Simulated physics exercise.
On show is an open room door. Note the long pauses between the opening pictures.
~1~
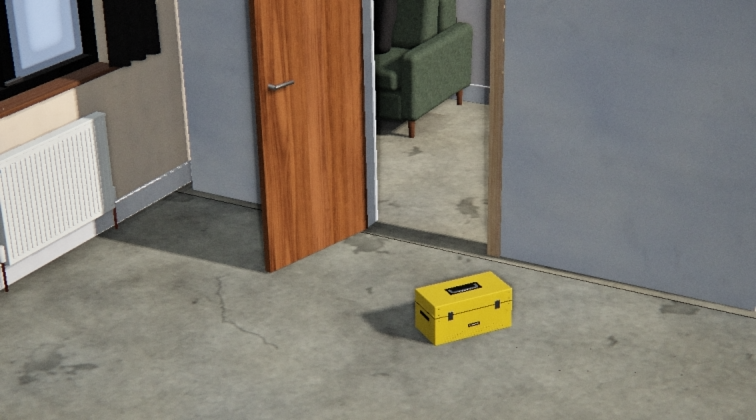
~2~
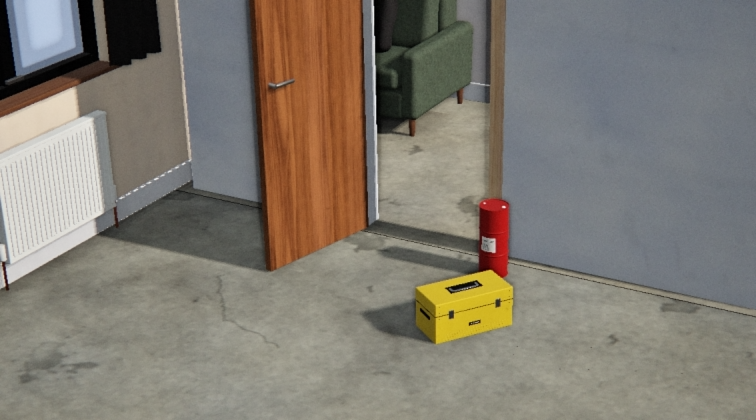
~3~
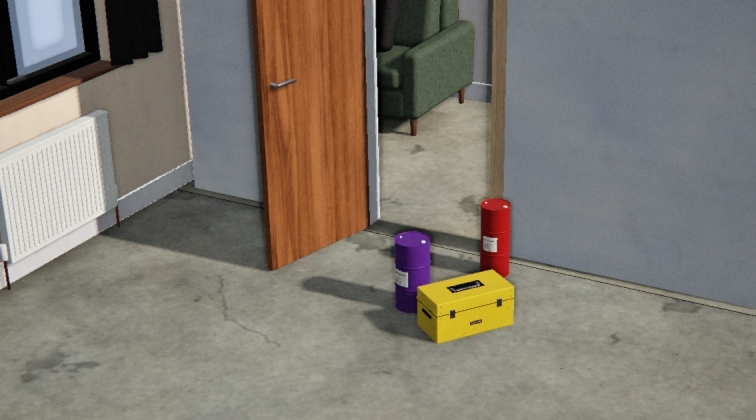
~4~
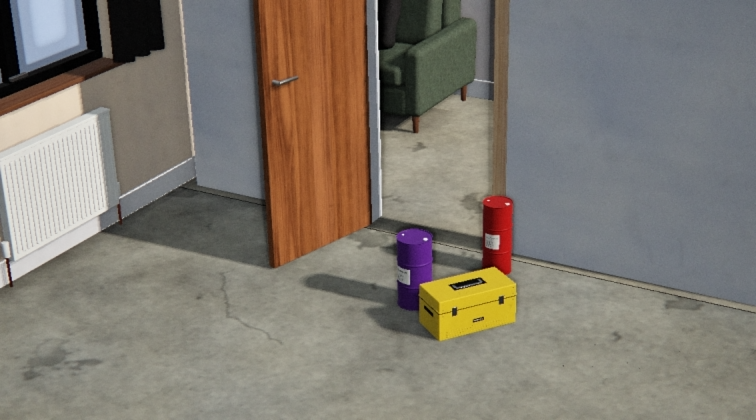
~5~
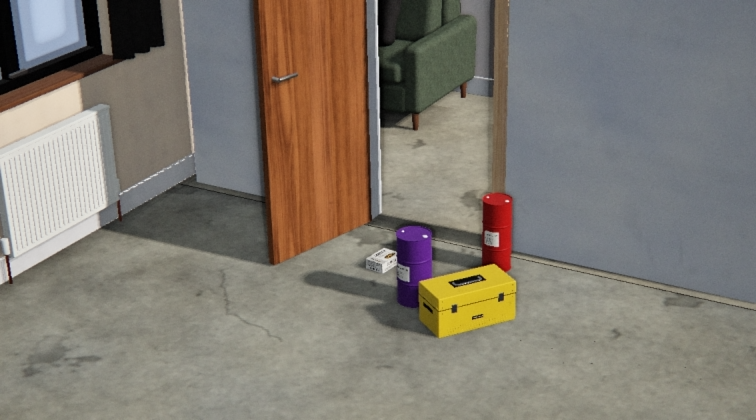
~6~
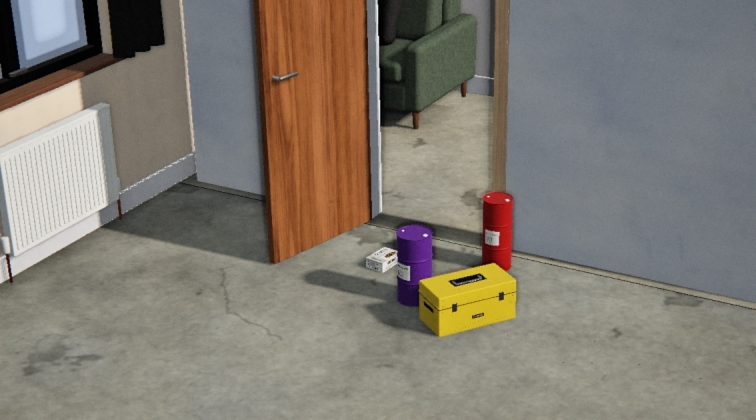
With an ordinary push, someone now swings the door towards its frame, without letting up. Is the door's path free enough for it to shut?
Yes - it touches the doorframe.
Then, 0.80 s later than the last frame, open by 60°; white packet moved a little near (391, 259).
Then, 1.20 s later than the last frame, open by 27°; white packet moved well along near (441, 249).
Then, 1.50 s later than the last frame, open by 3°; white packet moved well along near (472, 234).
When it is over, open by 0°; moved from the start, white packet; the other 3 as before. End places, in pixels of the last picture, white packet near (481, 227).
